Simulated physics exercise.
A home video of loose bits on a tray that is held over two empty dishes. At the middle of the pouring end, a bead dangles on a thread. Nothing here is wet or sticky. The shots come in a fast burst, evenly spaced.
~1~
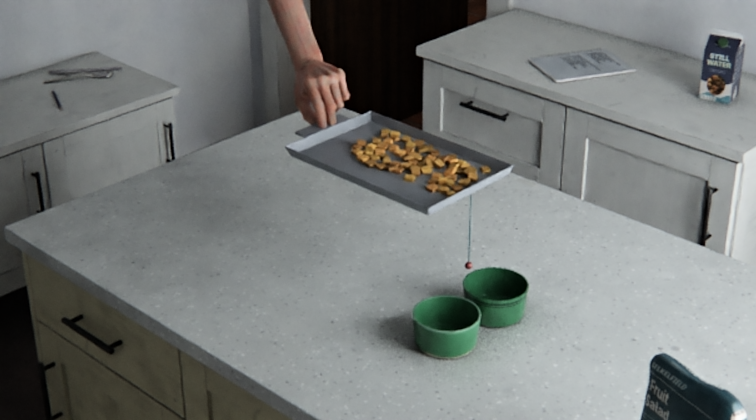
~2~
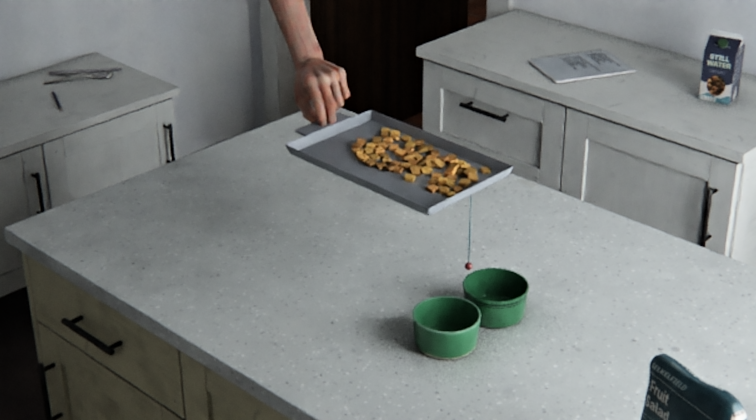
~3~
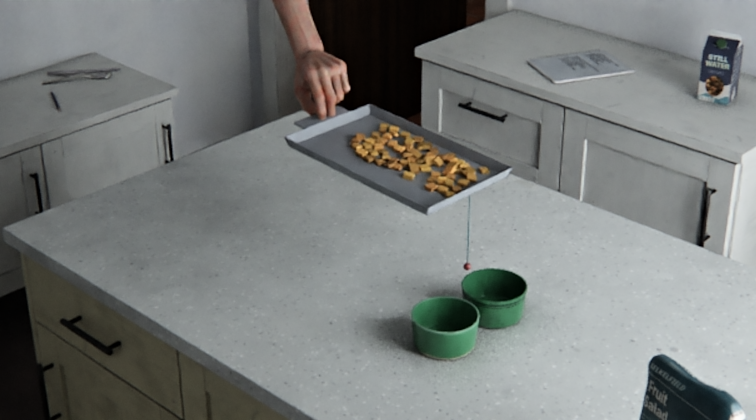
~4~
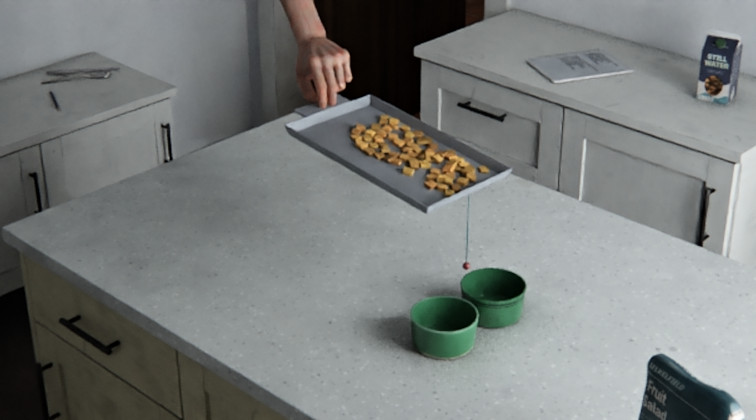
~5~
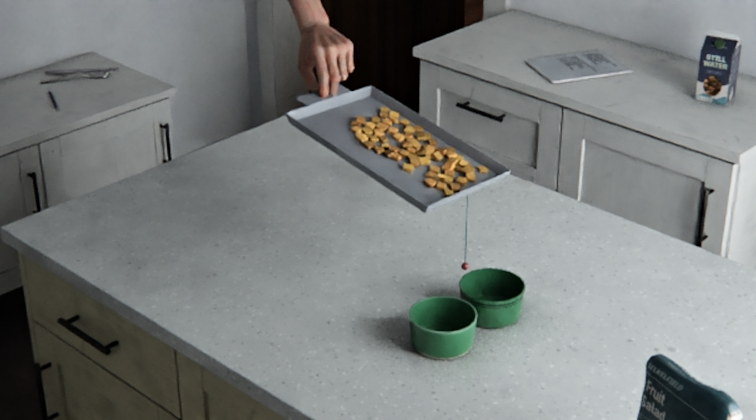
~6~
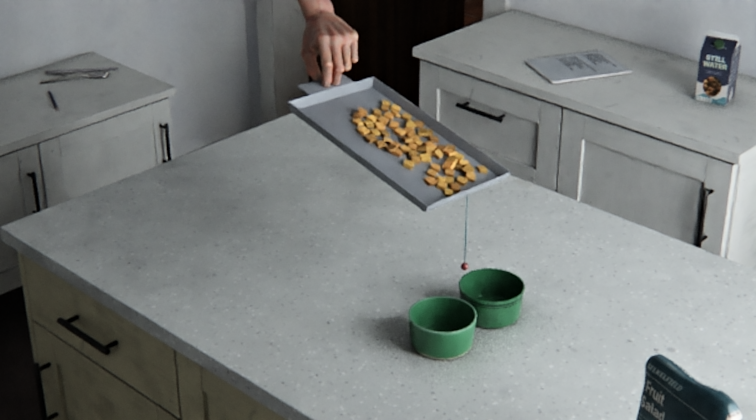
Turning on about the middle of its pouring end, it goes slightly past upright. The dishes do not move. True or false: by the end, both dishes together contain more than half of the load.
False.
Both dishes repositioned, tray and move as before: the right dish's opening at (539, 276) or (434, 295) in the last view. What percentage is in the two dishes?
I'd expect some 10 percent, and then some 0 percent.
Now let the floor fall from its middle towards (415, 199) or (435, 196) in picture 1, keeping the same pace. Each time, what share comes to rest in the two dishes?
About 40 and 80 per cent.
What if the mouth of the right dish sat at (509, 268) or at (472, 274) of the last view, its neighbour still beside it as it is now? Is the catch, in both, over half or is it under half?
Beyond half, then short of half.
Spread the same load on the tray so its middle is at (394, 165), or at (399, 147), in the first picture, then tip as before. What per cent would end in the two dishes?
Share in order: Roughly 30 %, 20 %.
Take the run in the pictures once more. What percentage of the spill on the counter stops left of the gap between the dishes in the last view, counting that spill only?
Share to the left: Near 0 per cent.
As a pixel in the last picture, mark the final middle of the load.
Close to (522, 289) in the last picture.
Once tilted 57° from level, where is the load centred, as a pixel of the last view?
I'd mark the middle close to (478, 160).
Shortly afterwards, tray tipped steeply; the whole lot on the tray.
Next, tray tipped right over; near a quarter on the tray; a little in the right dish; near half outside both; near a quarter in the air.
Some moments later, tray tipped past a quarter turn; near a quarter in the right dish; the bulk outside both.
In the end, tray tipped past a quarter turn; none at all in the left dish; near a quarter in the right dish; the bulk outside both.
